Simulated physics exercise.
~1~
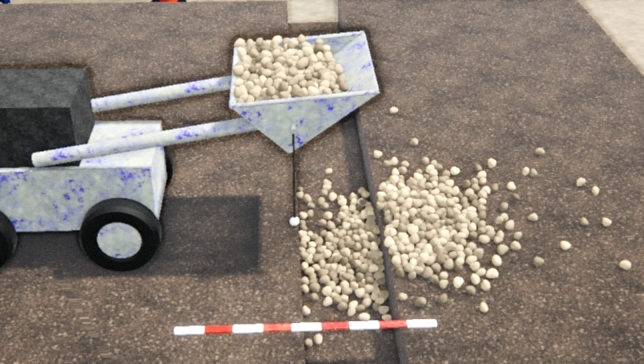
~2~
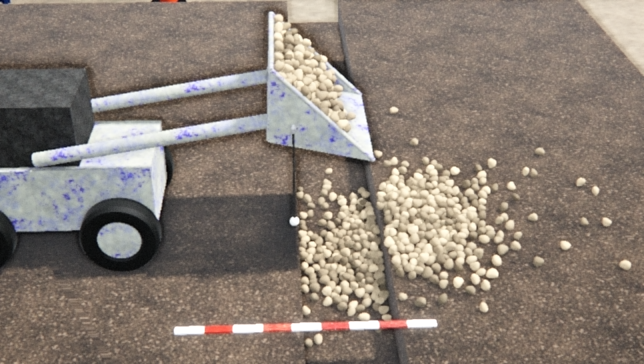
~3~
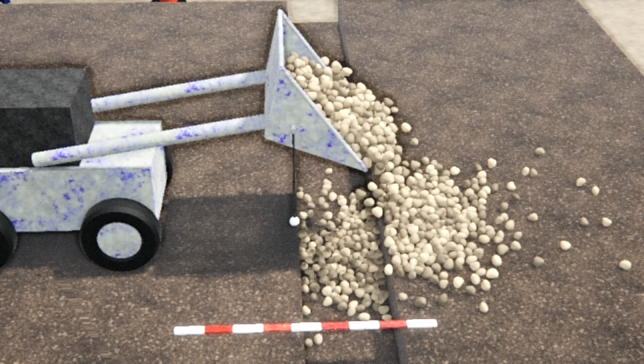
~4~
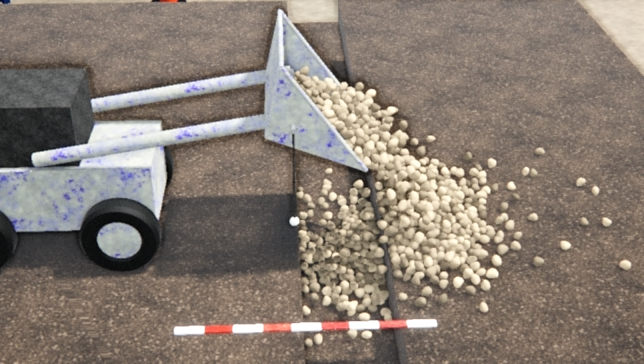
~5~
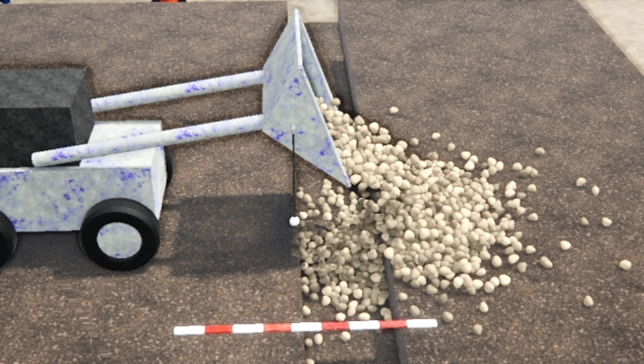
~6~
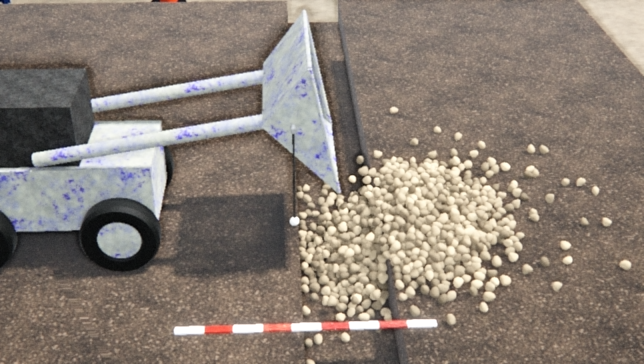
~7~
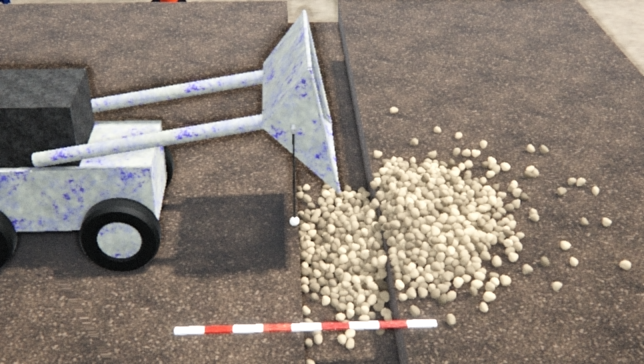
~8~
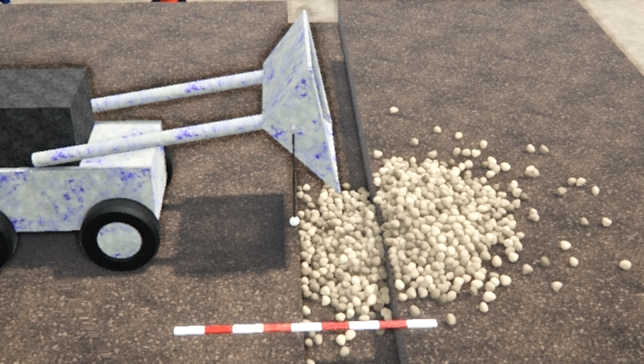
On brown, gritty ground crossed by a sunken strip, seen from above and to one side, a pale loader with blue blotches and black wheels stands at the left. Its raised bucket is full of cream stones, and more lie loose below, partly in the trench and partly beyond it, near a red and white striped staff. The bucket tips forward to the right, and its stones begin sliding over the lip. They pour down onto the earlier heap, spreading and thickening it. The bucket ends empty and steeply tilted, with stones filling more of the trench and a larger pile resting beyond.
